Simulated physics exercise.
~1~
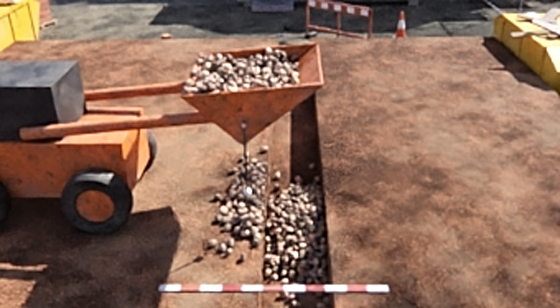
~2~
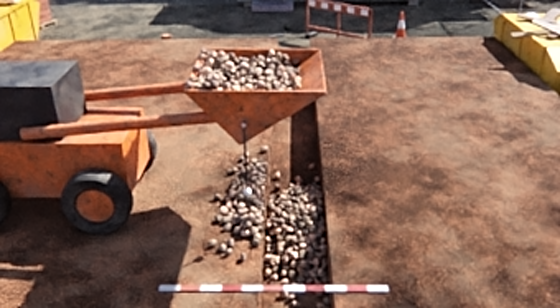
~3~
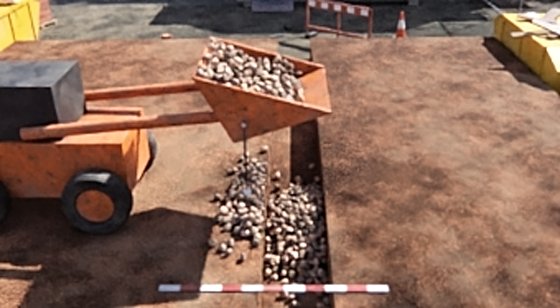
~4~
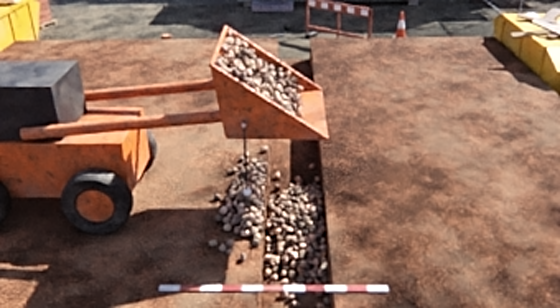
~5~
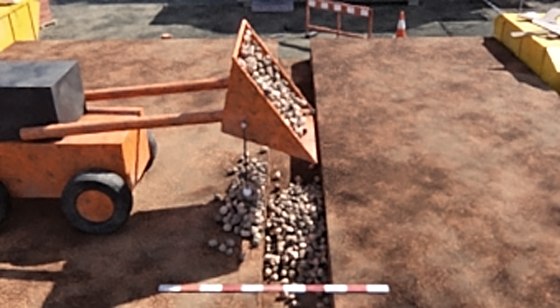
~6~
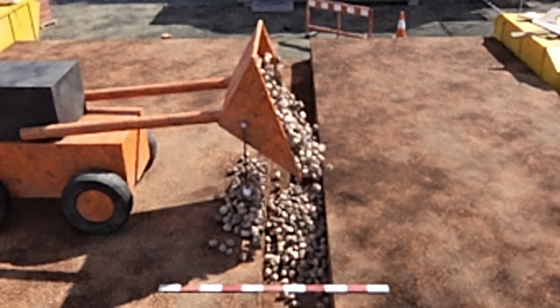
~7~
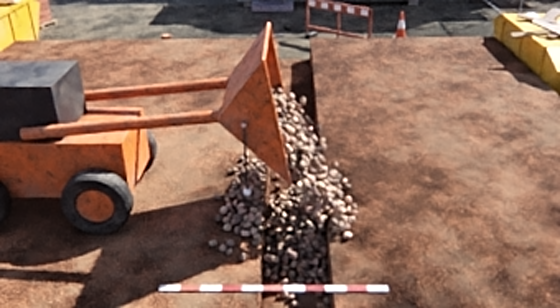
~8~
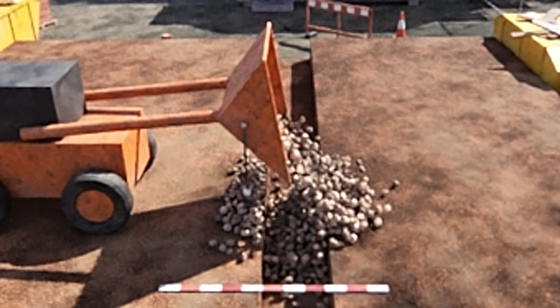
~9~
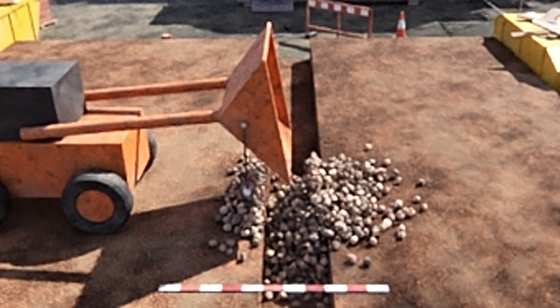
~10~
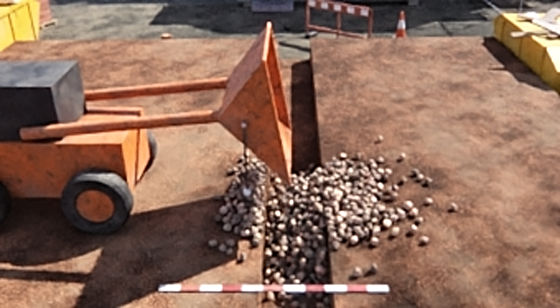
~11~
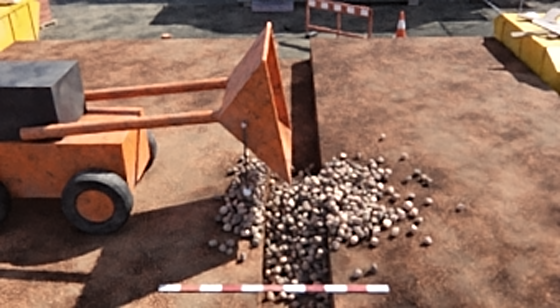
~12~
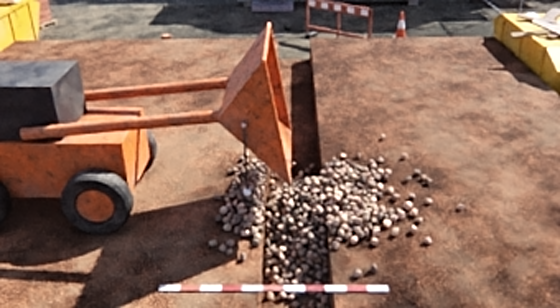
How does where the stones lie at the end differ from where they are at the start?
At the start many of the stones sit up in the orange bucket, with the rest in and just left of the trench. At the end the bucket is empty and the stones all lie lower down, in and around the trench, with many spread out to its right.
On brown ground, an orange bucket tips its stones, which settle in and beyond a trench.
